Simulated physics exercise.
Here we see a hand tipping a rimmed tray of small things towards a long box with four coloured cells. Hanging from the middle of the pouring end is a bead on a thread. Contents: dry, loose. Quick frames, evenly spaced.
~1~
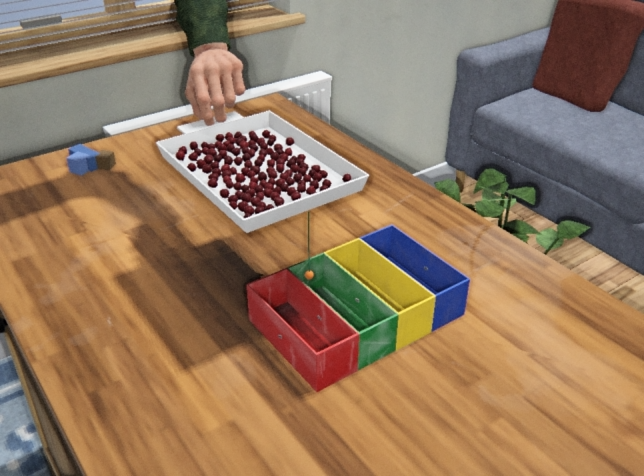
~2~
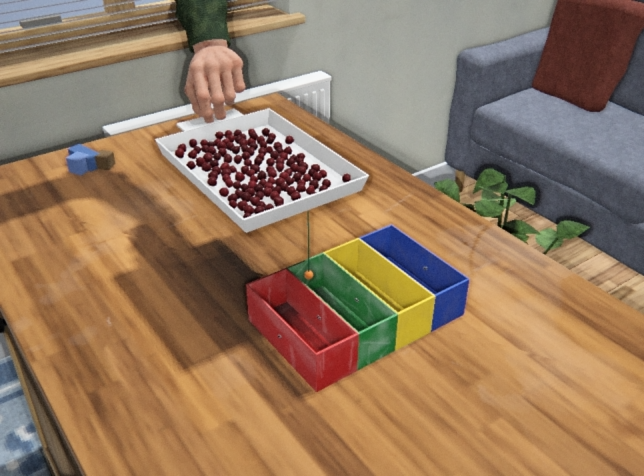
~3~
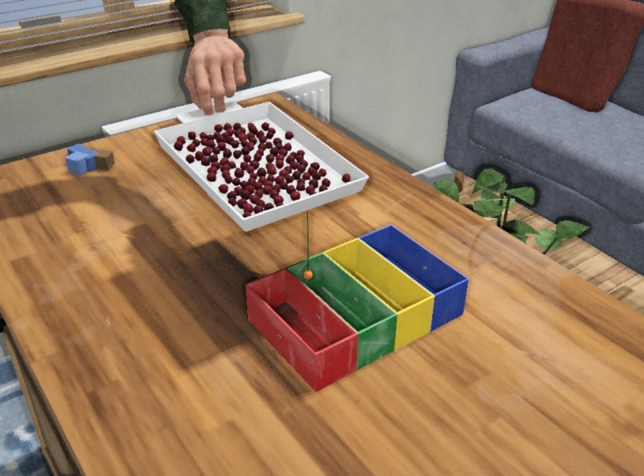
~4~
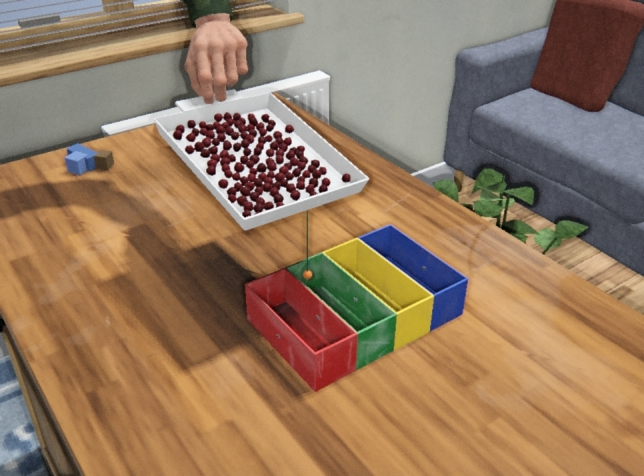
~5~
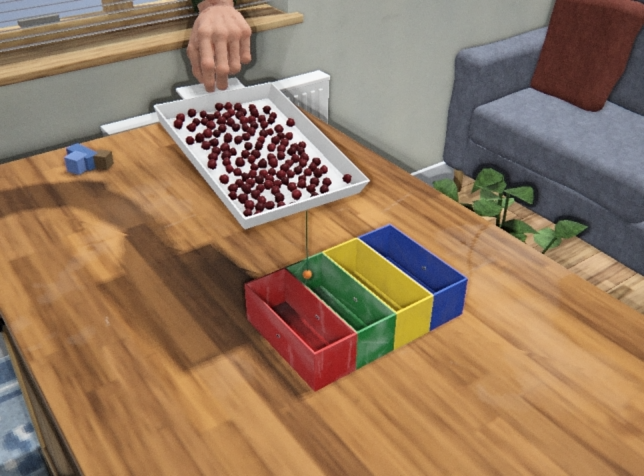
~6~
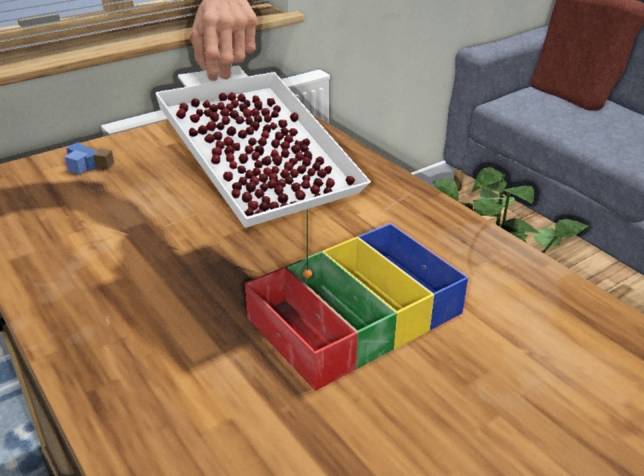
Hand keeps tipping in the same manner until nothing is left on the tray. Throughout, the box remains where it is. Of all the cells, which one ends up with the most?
The yellow one ends up with the most.
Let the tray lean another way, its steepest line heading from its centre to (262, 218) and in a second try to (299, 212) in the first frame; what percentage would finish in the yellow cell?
0 and 10 per cent, in that order.
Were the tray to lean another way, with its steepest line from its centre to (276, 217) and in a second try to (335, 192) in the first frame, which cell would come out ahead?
The red cell first, the yellow cell second.
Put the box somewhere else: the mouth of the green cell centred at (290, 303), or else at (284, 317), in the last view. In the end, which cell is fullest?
At the first place the blue cell, at the second the blue one.
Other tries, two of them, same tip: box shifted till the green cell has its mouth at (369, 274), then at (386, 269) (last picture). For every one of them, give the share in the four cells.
You'd get 90 per cent first and 70 per cent second.
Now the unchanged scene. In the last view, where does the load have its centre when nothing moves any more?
Centre at rest: Close to (372, 318).
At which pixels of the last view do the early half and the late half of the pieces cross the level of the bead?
At (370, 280) for the first part, then at (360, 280) for the others.
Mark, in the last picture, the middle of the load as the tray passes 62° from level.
In the last view, the load is centred near (307, 157).
Shortly afterwards, tray tipped steeply; the whole lot on the tray.
Next, tray tipped right over; near a quarter on the tray; near a third in the yellow cell; near a quarter in the green cell; a little in the red cell; only a few in the blue cell; near a quarter falling or outside the box.
Some moments later, tray tipped past a quarter turn; near half in the yellow cell; near a quarter in the green cell; near a quarter in the red cell; only a few in the blue cell; a little falling or outside the box.
In the end, tray tipped past a quarter turn; near half in the yellow cell; near a quarter in the green cell; near a quarter in the red cell; only a few in the blue cell; a little outside the box.
